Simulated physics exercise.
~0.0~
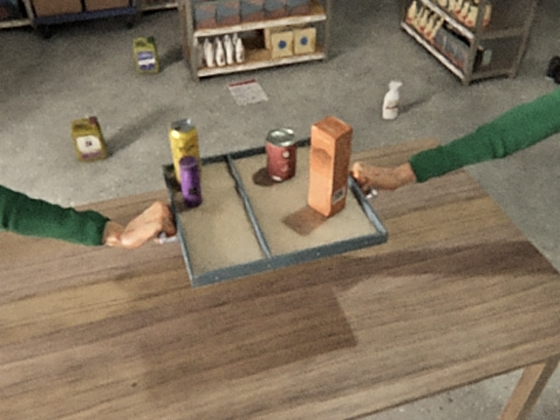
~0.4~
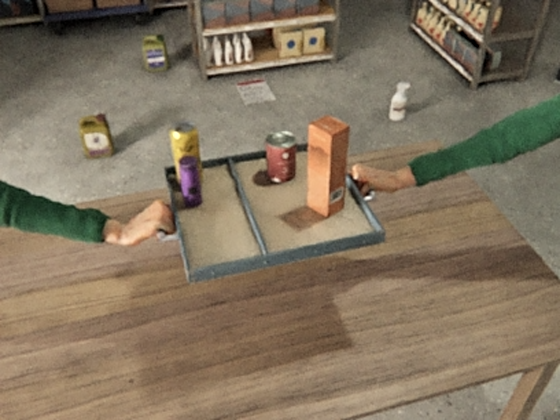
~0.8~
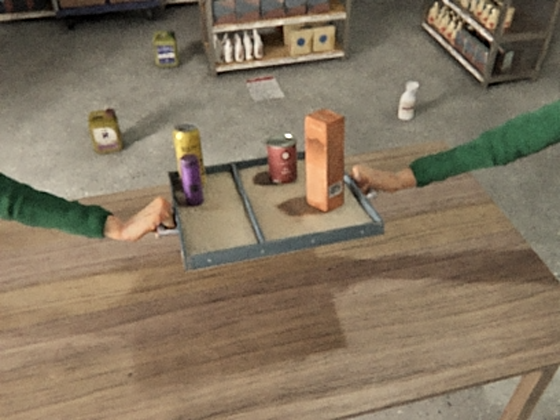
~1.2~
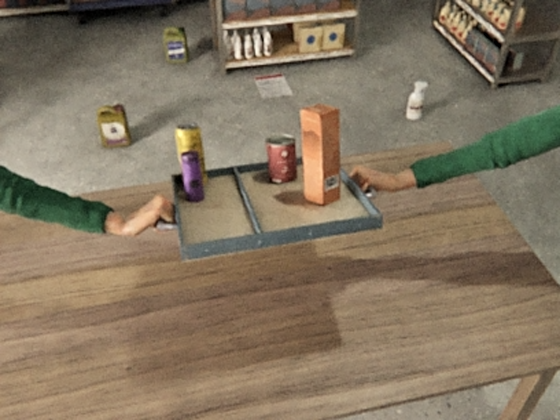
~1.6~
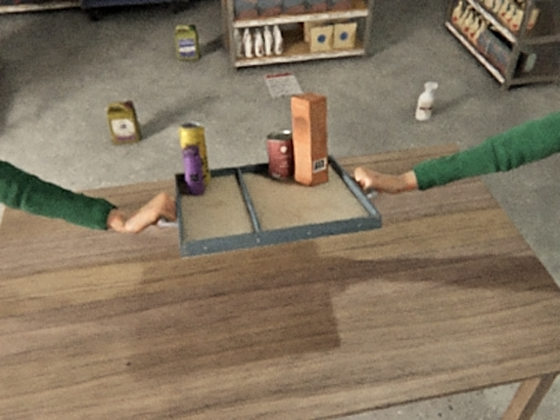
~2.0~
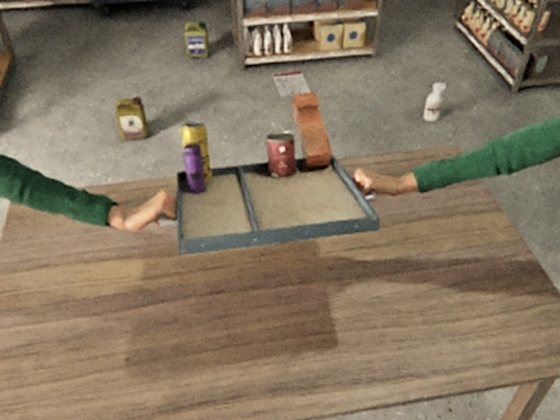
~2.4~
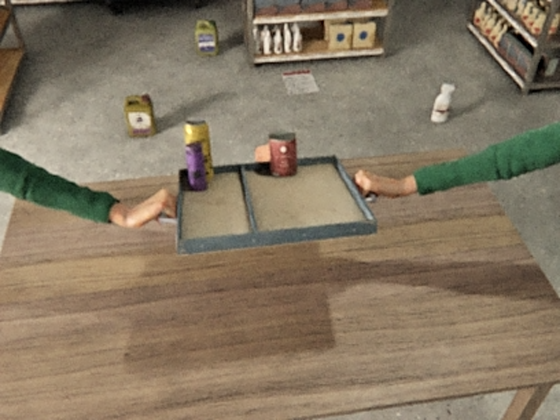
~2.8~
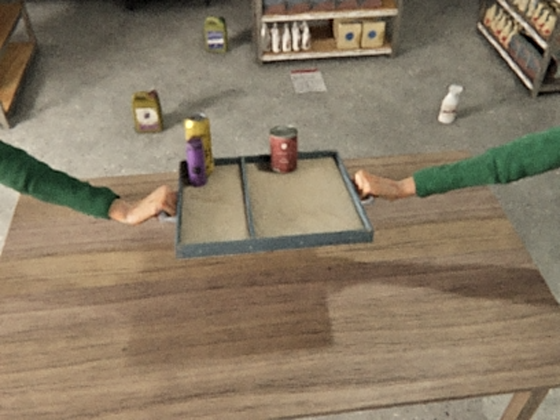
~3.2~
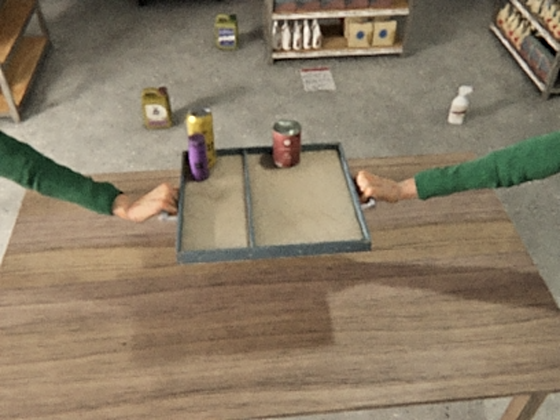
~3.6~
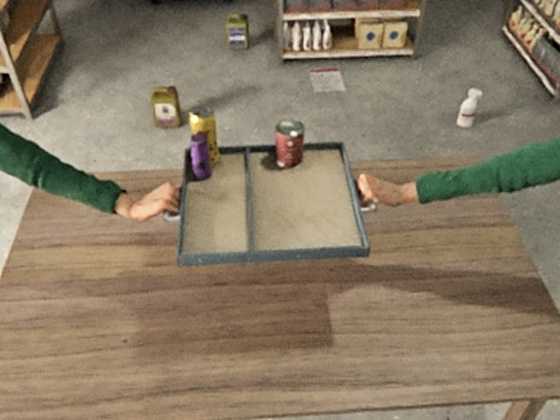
Above a wooden table, two hands tilt a tray, and only the orange carton falls off.
